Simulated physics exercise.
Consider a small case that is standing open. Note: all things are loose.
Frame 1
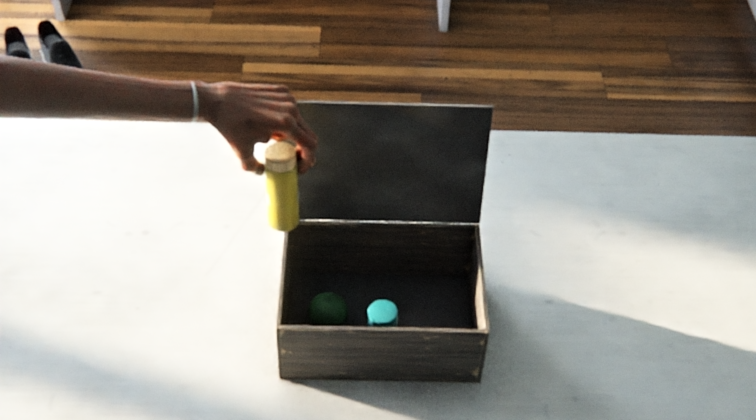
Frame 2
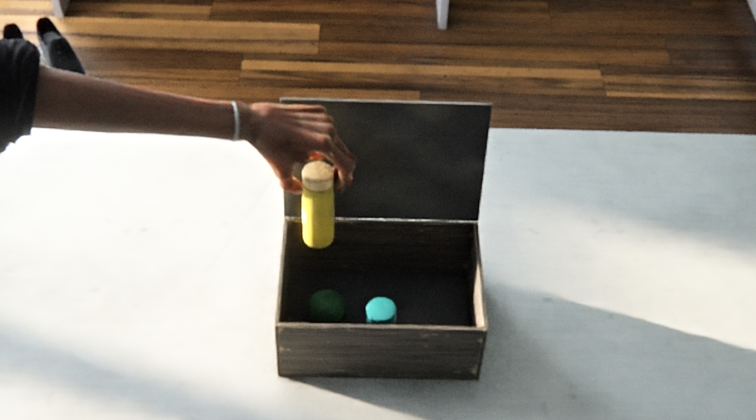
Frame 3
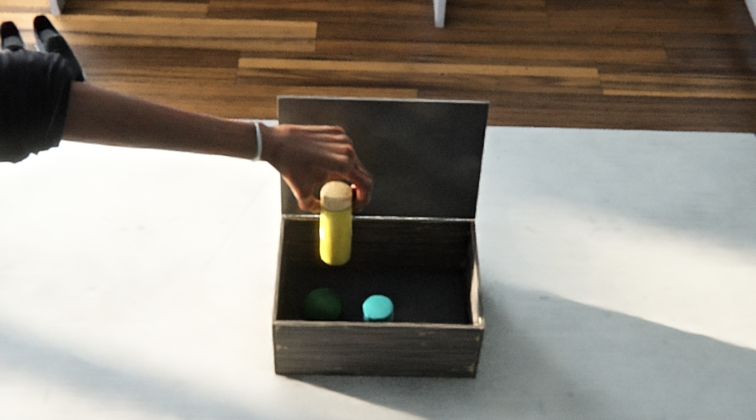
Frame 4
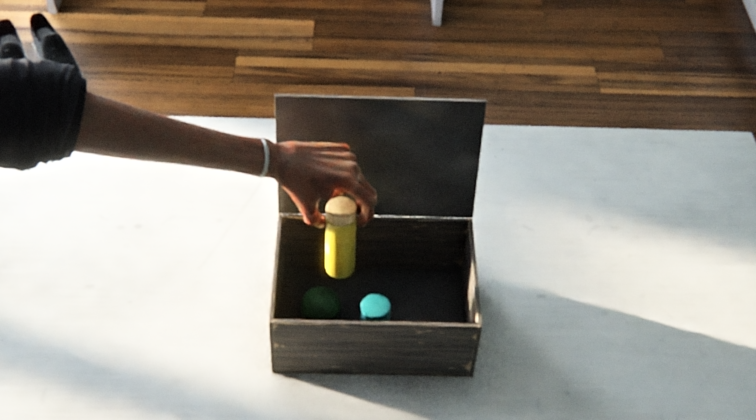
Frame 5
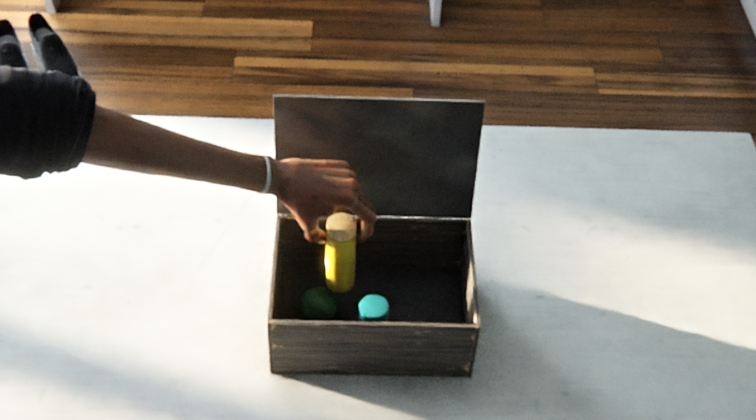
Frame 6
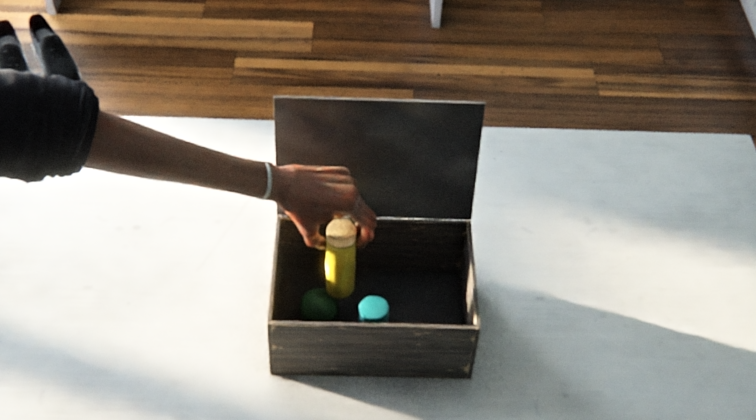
A yellow shaker with a pale lid, held from above by a hand, moved right and down into an open wooden case, near a green ball and a turquoise object, with the hand still gripping it.
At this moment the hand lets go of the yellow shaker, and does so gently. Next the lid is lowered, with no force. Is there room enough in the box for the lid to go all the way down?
Drops home.
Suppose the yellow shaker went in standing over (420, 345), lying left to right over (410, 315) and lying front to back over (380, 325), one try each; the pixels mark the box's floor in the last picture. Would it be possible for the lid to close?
Try one: The lid remains open; try two: It comes all the way down; try three: It comes all the way down.
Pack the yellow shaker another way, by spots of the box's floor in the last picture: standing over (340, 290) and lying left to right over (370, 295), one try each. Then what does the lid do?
The first time it cannot come down, the second time it seals the box.
Then, 0.40 s past the last view, yellow shaker on its side near (376, 292); green ball displaced a little.
Then, 1.50 s past the last view, lid 63° above the rim; yellow shaker on its side near (376, 292); green ball displaced about its own width.
Then, 1.90 s past the last view, lid 12° above the rim; yellow shaker on its side near (376, 293); green ball displaced about its own width.
Finally, lid shut; down or leaning hard in the box, yellow shaker; moved from the start, green ball; turquoise shaker still in place. Final places as the last picture's camera would see them, yellow shaker near (376, 293).
